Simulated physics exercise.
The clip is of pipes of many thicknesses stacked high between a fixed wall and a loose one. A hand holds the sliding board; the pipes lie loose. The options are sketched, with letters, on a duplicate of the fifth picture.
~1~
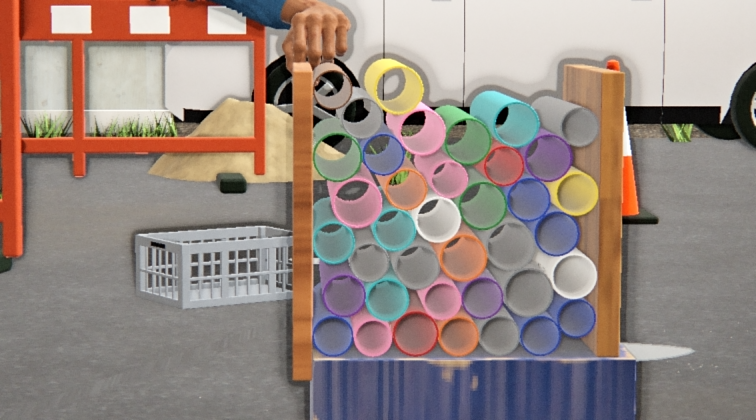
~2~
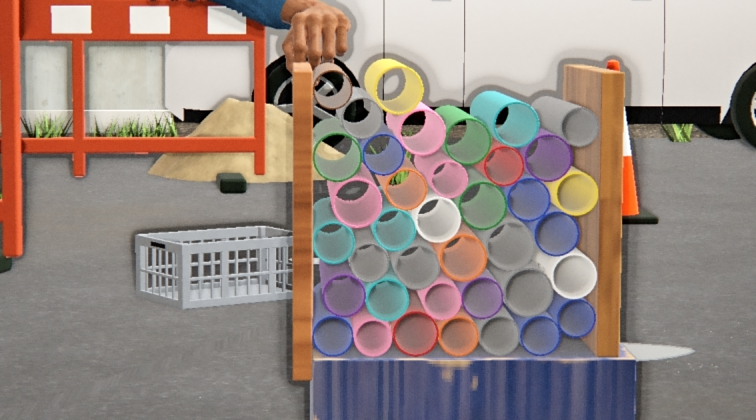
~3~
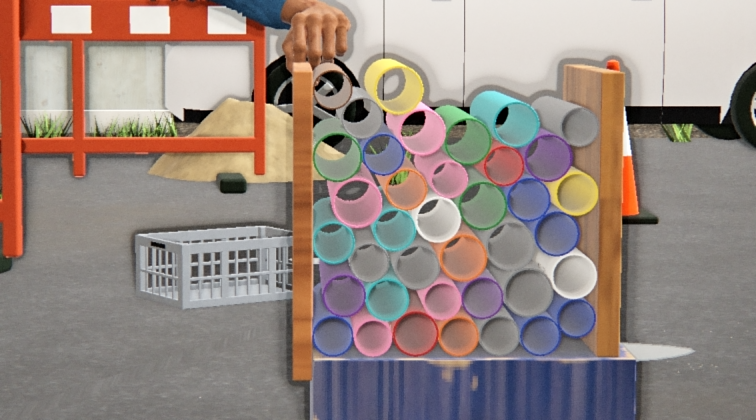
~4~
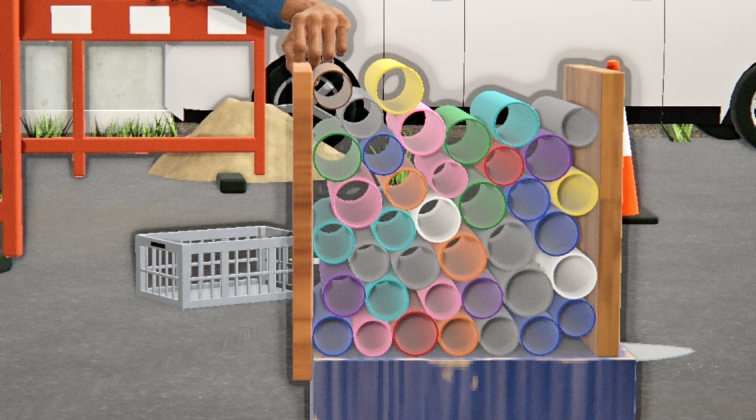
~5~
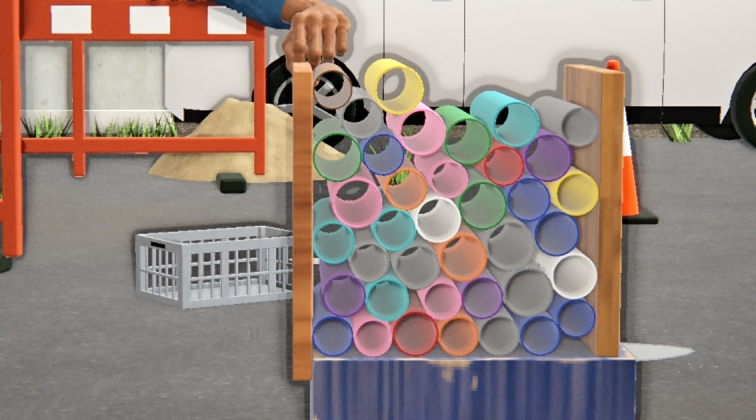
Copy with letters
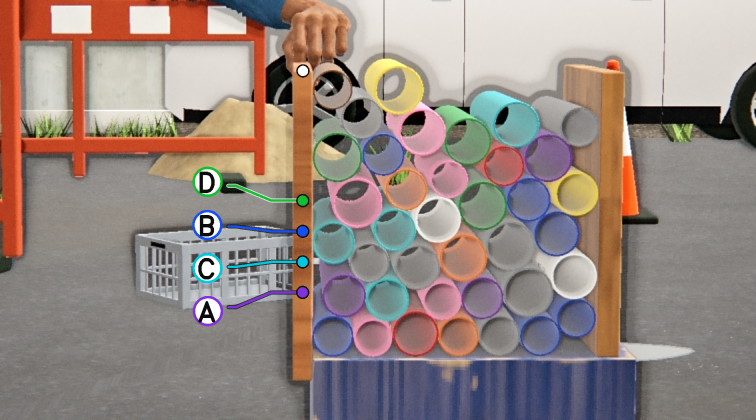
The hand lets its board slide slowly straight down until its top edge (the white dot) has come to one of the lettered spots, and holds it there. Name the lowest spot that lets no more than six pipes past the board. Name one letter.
The lowest mark that will do is C.
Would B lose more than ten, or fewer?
It loses fewer than ten.
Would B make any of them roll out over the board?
Yes, at B.
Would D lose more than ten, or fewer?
Fewer than ten.
On the marked copy, A at (303, 292); B at (303, 231); C at (303, 262); D at (303, 201); the white dot at (303, 71).
Following C. Soon after the start, top of the board (313, 153).
Later, top of the board (313, 244).
In the end, top of the board (313, 261), three out over the board.
As for the rest, A more than six out over the board; B three out over the board; D one out over the board.
